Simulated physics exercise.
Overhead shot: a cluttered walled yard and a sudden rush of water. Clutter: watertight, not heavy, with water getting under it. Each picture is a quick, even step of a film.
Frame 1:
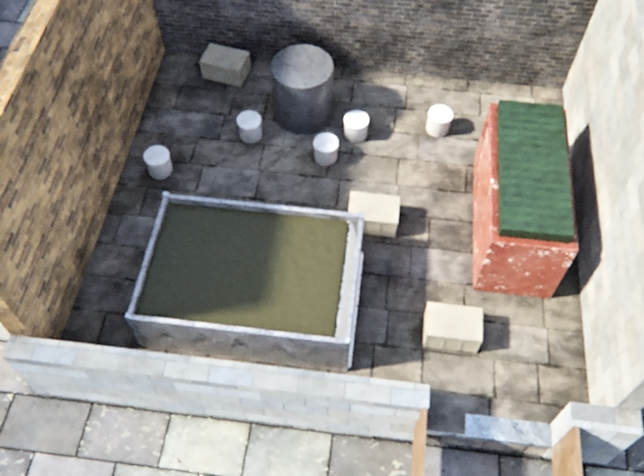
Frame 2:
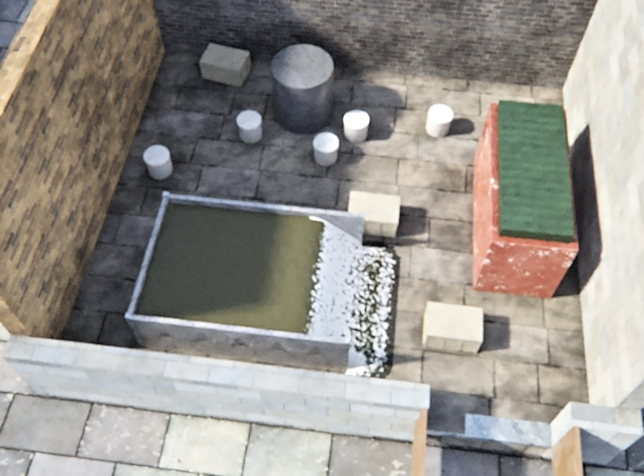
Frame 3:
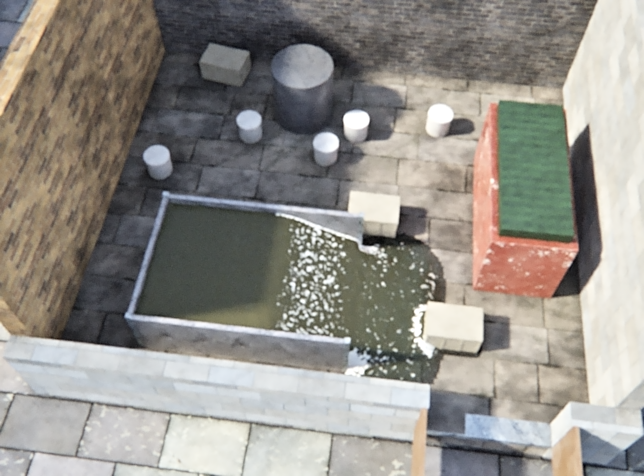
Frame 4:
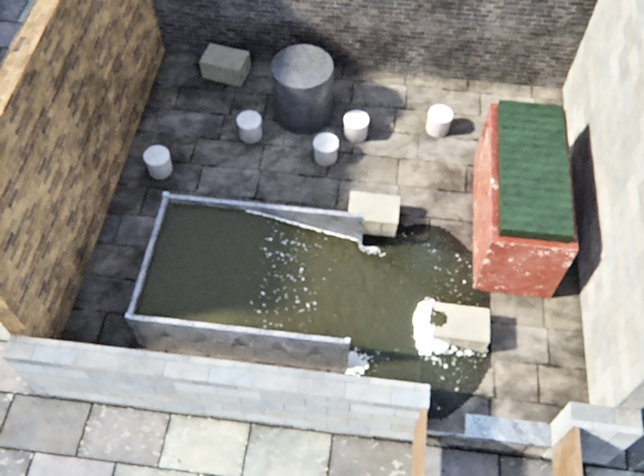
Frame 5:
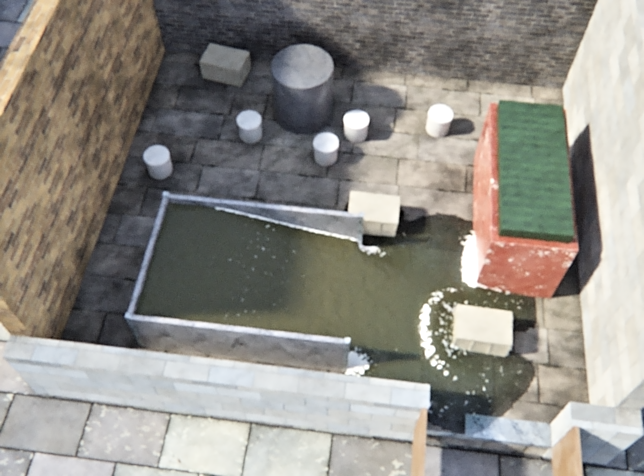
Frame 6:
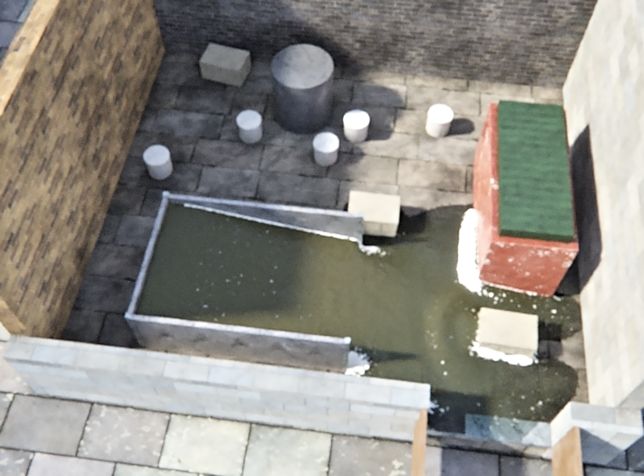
A walled, stone-paved yard is seen from high above, with a brick wall at left, a dark wall behind and a pale one at right. A grey-rimmed tank of murky green water stands left of centre, near white pails, a grey drum, pale crates and a red block topped with green. The tank's right side opens, foaming water spreads rightward across the paving and around the block, and the nearest crate slides slightly right while the camera stays still.
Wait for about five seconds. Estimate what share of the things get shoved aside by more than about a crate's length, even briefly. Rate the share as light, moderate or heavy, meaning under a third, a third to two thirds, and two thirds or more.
Light.
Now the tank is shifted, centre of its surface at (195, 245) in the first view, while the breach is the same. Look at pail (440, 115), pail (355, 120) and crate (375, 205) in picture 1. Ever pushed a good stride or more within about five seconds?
Results in order: Made it that far / never that far / made it that far.
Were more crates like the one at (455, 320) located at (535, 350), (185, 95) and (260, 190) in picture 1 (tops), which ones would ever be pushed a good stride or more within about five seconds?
Going by the order given: Travels that far, stays in place, stays in place.
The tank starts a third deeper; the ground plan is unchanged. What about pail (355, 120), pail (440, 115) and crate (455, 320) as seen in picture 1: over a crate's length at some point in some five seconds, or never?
First one reached the mark, second one reached the mark, third one reached the mark.
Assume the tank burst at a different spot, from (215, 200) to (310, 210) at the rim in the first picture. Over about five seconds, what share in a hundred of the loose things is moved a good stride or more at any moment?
My estimate is some 80 per cent of them.
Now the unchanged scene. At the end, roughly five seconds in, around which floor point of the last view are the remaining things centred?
The remaining things centre around (279, 136).
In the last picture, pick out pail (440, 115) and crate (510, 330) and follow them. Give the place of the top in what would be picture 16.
I'd say around (424, 77) for the first and around (539, 376) for the second.
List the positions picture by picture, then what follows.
The first frame shows a crate at (455, 321) rests on the ground; a pail at (249, 120), on the bottom; 0 of 8 have shifted.
The second frame shows a crate at (455, 321), on the bottom; a pail at (249, 120), on the bottom; 0 of 8 have shifted.
The third frame shows a crate at (455, 321) rests on the ground; a pail at (249, 120), on the bottom; 0 of 8 have shifted.
The fourth frame shows a crate at (462, 322) rests on the ground, close to its start; a pail at (249, 120) rests on the ground; 1 of 8 have shifted.
The fifth frame shows a crate at (484, 324), on the bottom, a stride from its start; a pail at (249, 120) rests on the ground; 1 of 8 have shifted.
The sixth frame shows a crate at (509, 328), on the bottom, a stride from its start; a pail at (249, 120), on the bottom; 1 of 8 have shifted.
A moment on, 1 of 8 are well off their spots; 0 afloat.
Next, 2 of 8 are well off their spots; 1 afloat.
Later, 2 of 8 are well off their spots; 1 afloat.
In the end, 2 of 8 are well off their spots, and 2 have been at some point; 1 afloat.
